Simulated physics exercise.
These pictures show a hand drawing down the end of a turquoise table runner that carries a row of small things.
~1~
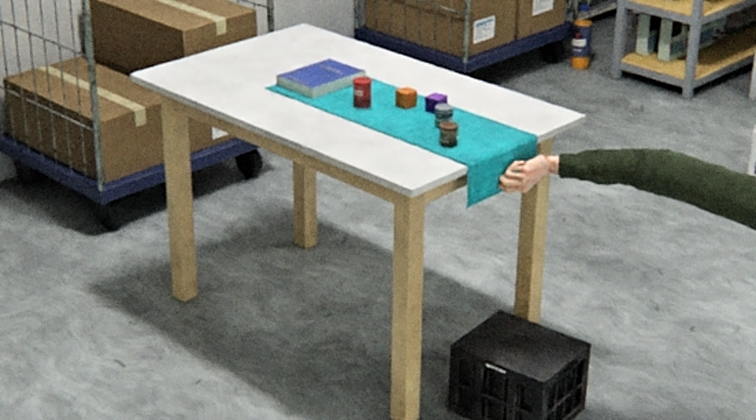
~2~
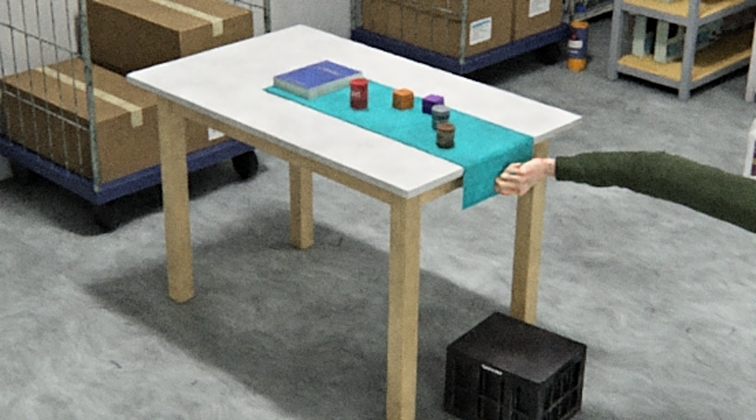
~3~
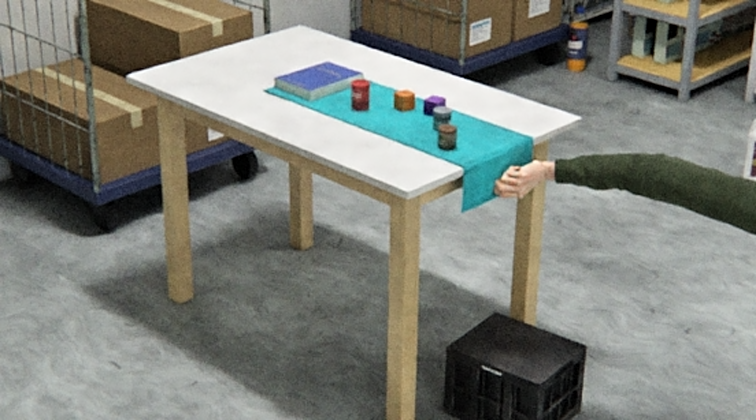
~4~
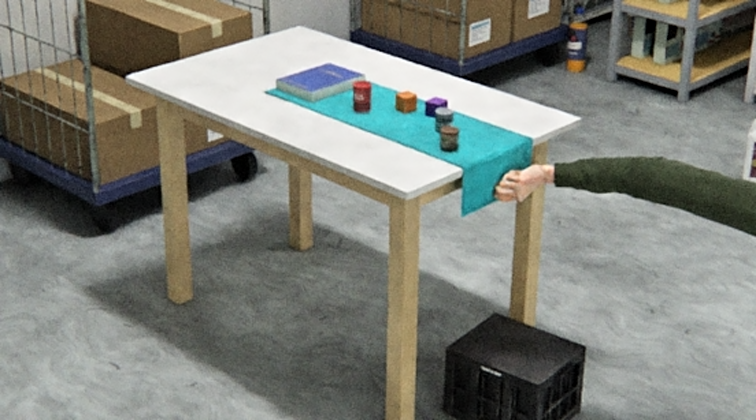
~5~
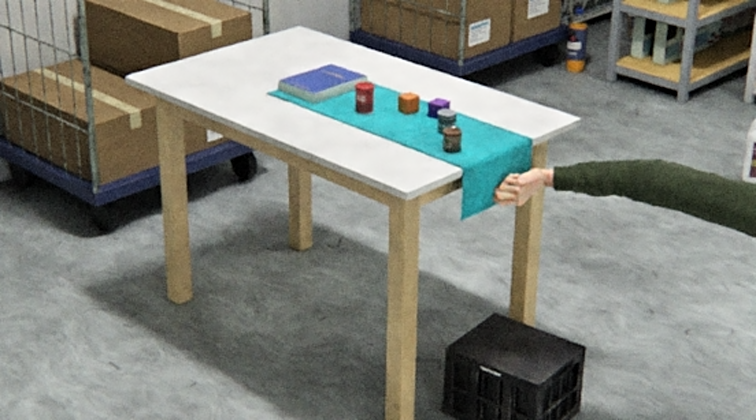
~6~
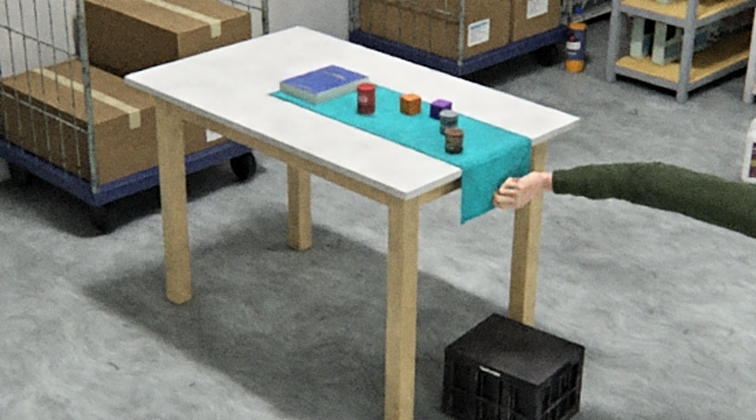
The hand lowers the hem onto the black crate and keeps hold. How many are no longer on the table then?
The count of fallen things is four.
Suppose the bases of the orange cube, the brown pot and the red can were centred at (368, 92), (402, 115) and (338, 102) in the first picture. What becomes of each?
The orange cube remains up, the brown pot goes over, the red can survives.
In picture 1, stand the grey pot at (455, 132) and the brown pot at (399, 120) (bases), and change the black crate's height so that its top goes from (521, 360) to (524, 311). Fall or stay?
The grey pot comes down; the brown pot does not fall.
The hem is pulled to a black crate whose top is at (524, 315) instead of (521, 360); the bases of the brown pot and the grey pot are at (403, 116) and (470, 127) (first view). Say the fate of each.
The brown pot stays on, the grey pot is carried off.
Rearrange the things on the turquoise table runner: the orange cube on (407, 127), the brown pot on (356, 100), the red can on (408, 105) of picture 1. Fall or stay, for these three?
The orange cube is carried off; the brown pot remains up; the red can falls.
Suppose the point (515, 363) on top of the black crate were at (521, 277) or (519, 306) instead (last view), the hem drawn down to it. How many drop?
It would be 1 and 2.
A little later, hem near (493, 297); brown pot and grey pot gone.
Next, hem on the crate; brown pot, grey pot, purple cube and orange cube gone.
When it is over, hem on the crate; brown pot, grey pot, purple cube and orange cube gone. It carries off four.
